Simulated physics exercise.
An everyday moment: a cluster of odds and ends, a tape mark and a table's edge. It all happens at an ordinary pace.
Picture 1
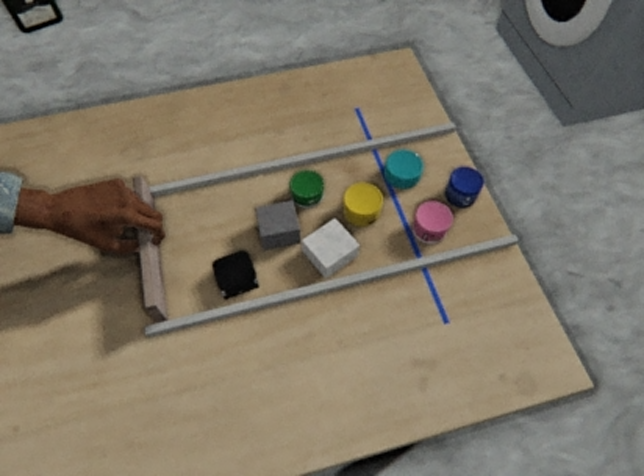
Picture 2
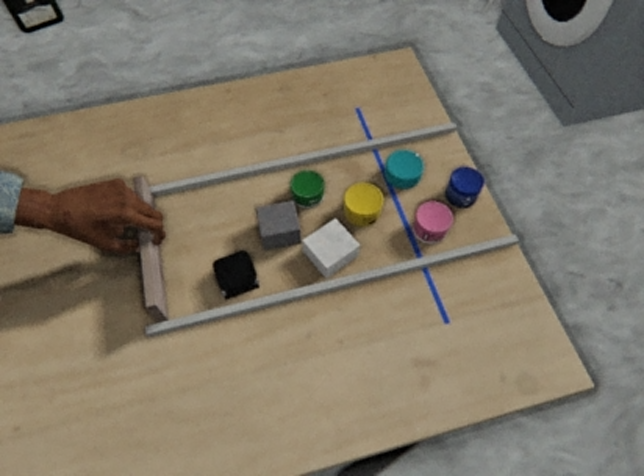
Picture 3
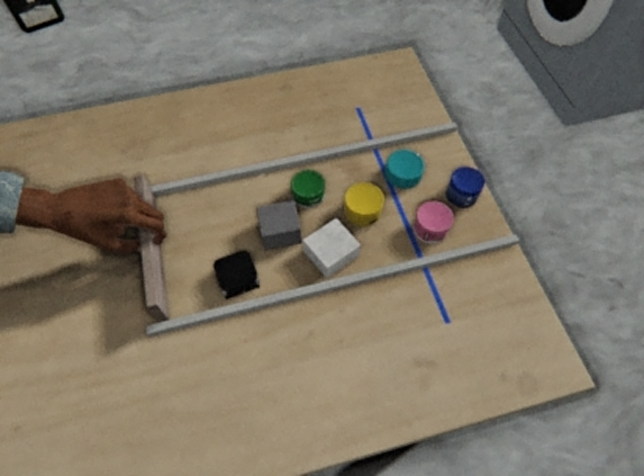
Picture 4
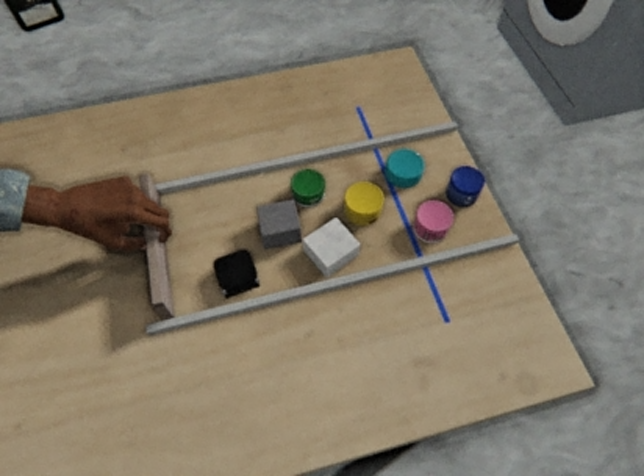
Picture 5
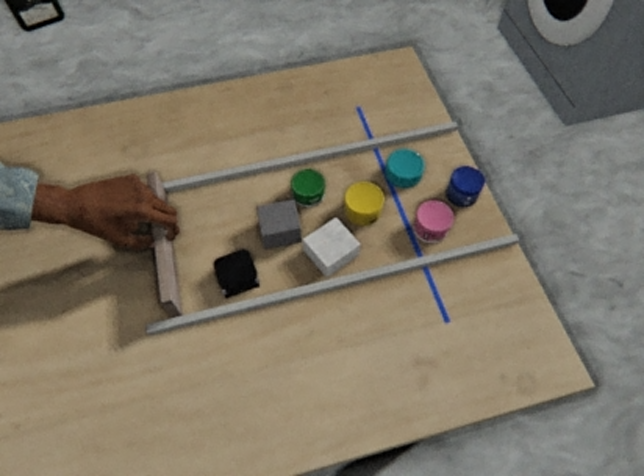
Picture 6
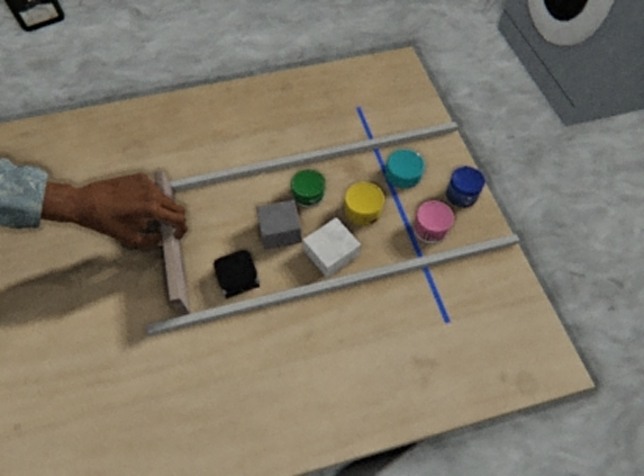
The clip shows several small coloured tubs and blocks between two rails on a wooden table crossed by blue tape, while a hand holds a board at the left, then slides it slightly rightward as the objects stay still.
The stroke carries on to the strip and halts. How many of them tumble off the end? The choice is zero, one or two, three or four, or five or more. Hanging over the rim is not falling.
The number that fall off is zero.
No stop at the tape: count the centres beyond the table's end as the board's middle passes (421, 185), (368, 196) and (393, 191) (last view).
It would be 2, 0 and 0.
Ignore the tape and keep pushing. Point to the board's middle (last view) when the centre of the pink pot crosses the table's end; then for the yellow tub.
At (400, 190) for the pink pot; at (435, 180) for the yellow tub.
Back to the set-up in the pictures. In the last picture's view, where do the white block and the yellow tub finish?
The white block at (466, 221), the yellow tub at (452, 186).
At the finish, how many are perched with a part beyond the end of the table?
The number is 2.
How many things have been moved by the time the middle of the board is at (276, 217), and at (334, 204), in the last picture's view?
At the one place 3, at the other 6.
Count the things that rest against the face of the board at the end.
It touches 3.
A little later, none off yet; blue tub at rest near (465, 187); pink pot at rest near (433, 222); turquoise lid at rest near (405, 169).
Next, none off yet; blue tub at rest near (465, 187); pink pot shifted about its own width near (461, 216); turquoise lid at rest near (407, 165).
When it is over, the number that fall off is zero.
